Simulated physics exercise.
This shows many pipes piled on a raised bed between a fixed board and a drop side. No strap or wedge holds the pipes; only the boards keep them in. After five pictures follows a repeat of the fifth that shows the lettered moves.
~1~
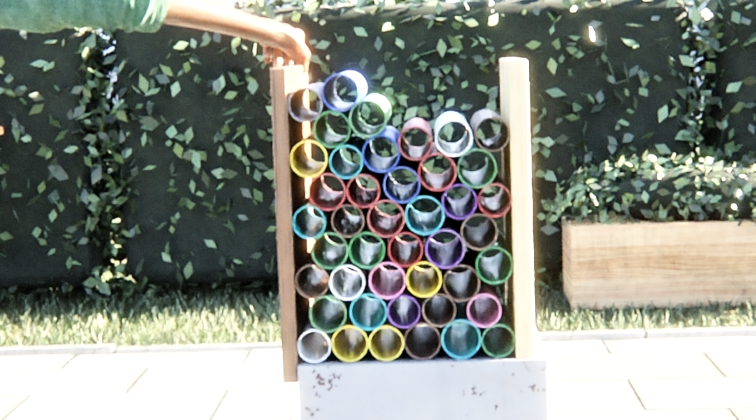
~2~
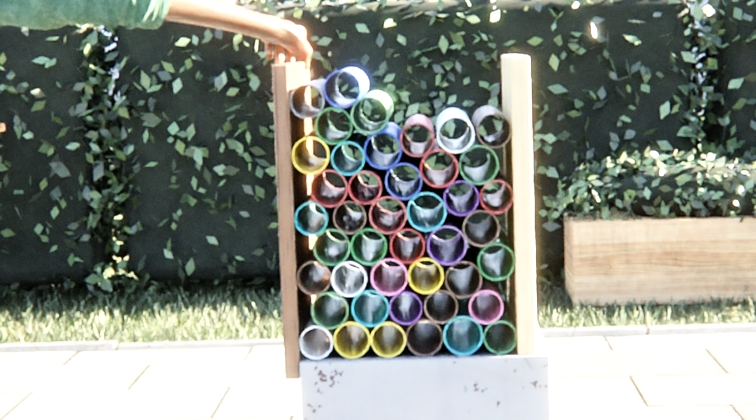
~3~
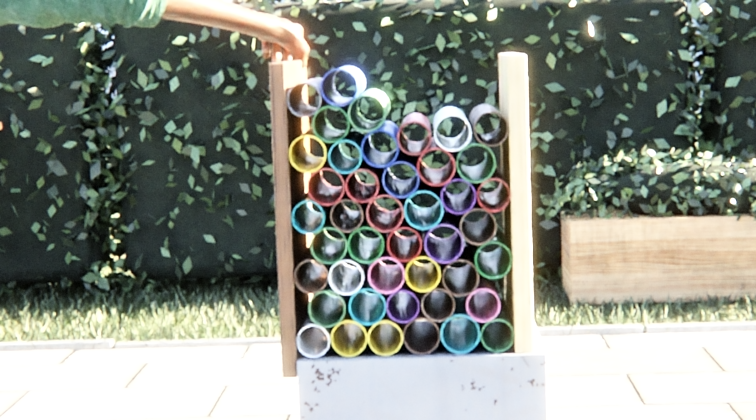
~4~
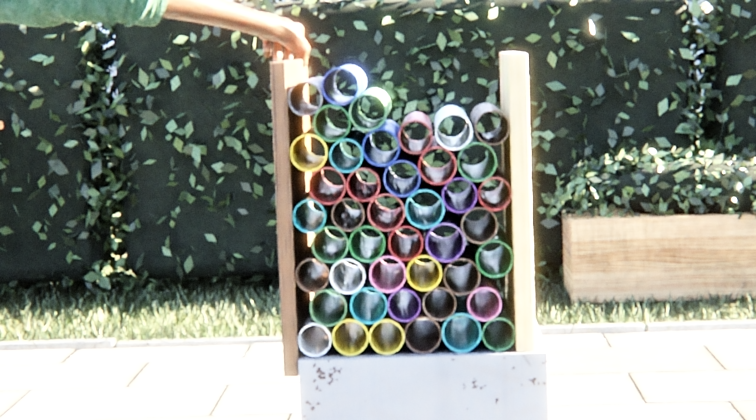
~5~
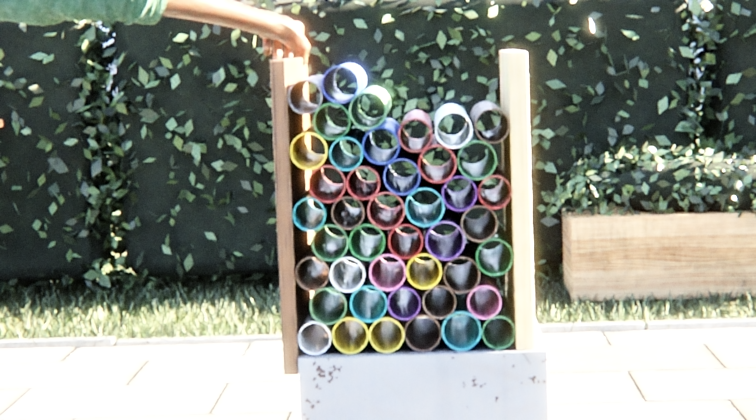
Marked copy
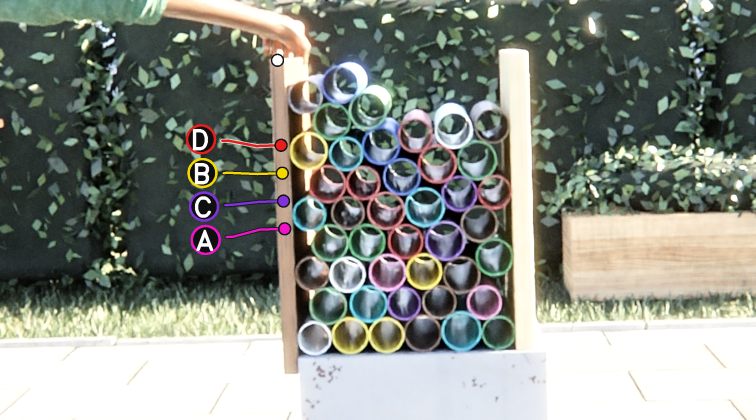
A hand rests on the left board beside stacked colourful pipes, and almost nothing moves.
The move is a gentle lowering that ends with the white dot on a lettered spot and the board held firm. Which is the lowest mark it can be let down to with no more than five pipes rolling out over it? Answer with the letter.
Slide it to A.
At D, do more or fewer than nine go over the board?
It loses fewer than nine.
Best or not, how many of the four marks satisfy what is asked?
Four of the four.
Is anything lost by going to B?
At B: Yes.
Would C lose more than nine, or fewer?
It loses fewer than nine.
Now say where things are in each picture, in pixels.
In the first frame, a green pipe (498, 341); a brown pipe (312, 282); a brown pipe (461, 283).
In the second frame, a brown pipe (463, 280); a purple pipe (447, 246).
In the third frame, a red pipe (326, 187); a yellow pipe (308, 154).
In the fourth frame, a green pipe (477, 162); a white pipe (453, 131).
In the fifth frame, side board (296, 205); a white pipe (315, 339); a green pipe (498, 332).
On the copy, A at (285, 229); B at (283, 173); C at (284, 201); D at (281, 145); the white dot at (278, 60).
On A. First, top of the board (289, 133).
Then, top of the board (292, 212).
Finally, top of the board (293, 228), three out over the board.
By contrast, B one out over the board; C three out over the board; D one out over the board.
